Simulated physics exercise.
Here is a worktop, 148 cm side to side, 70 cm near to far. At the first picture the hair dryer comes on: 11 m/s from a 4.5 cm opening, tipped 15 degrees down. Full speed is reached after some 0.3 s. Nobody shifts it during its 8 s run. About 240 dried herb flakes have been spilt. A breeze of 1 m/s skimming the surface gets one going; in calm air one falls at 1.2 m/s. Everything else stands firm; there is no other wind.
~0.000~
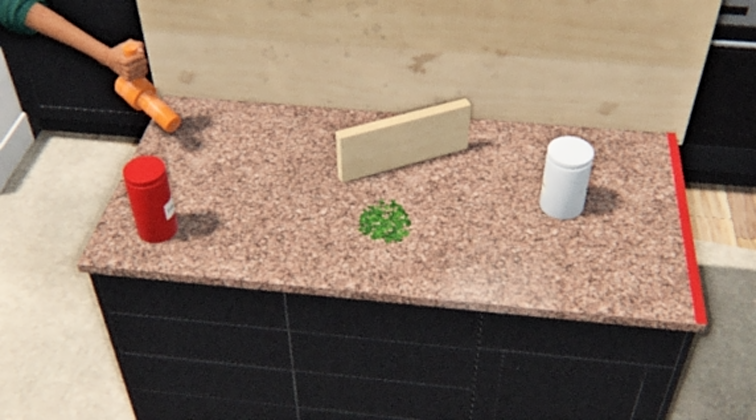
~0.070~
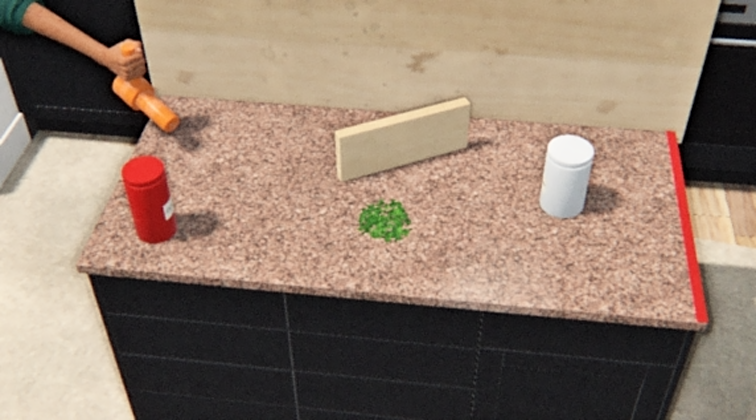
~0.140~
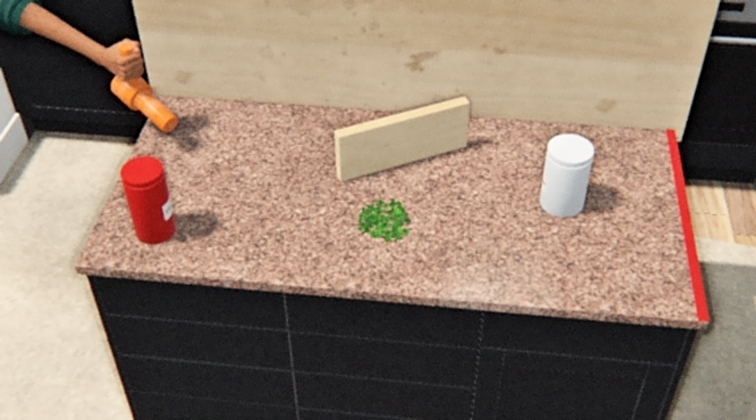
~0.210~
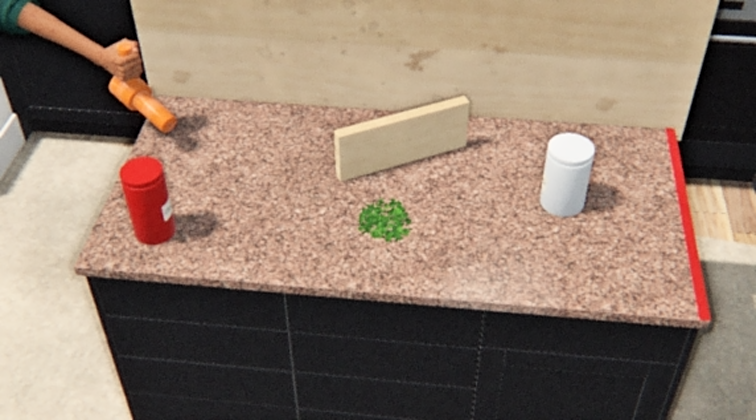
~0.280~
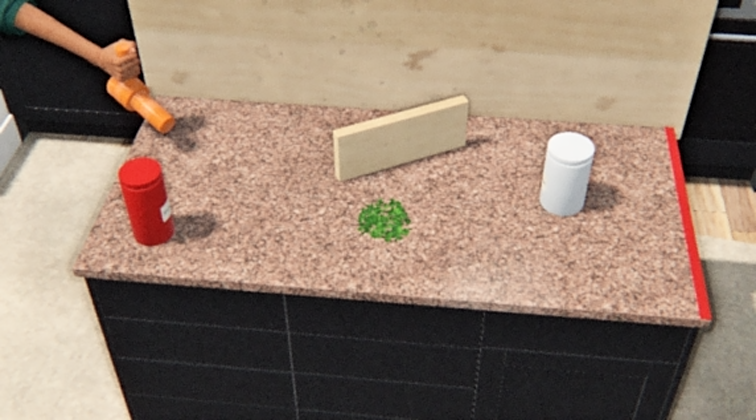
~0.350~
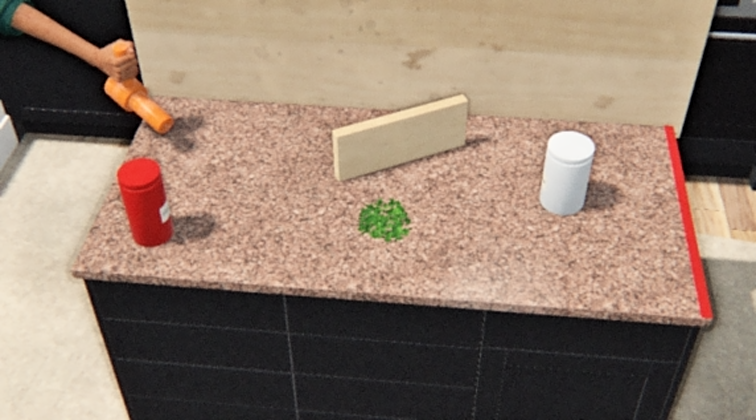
At first, a hand at the upper left holds an orange hair dryer tilted down over a speckled worktop, with a red jar, an upright board, a white jar and a patch of green herb flakes. The view shifts very slightly, while the flakes and everything else stay still.
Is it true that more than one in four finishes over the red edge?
Answer: Yes.
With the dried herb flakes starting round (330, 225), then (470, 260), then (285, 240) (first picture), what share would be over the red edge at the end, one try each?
In turn about 15 %, 20 %, 0 %.
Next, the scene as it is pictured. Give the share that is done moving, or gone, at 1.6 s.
About 50 %.
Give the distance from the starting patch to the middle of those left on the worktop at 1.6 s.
About 60 cm.
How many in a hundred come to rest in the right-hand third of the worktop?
About 0 %.
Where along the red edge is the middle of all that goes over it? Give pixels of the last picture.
At about (707, 290).
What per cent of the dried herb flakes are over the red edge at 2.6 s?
Some 50 per cent.
After 1.6 s, 47 % are on the move or not yet settled, 8 % are over the red edge; the middle of those still in play is near (634, 273).
After 2.6 s, 9 % are on the move or not yet settled, 46 % are over the red edge.
After 4.4 s, 0 % are on the move or not yet settled, 50 % are over the red edge.
After 8.0 s, at the end, 50 % are over the red edge.
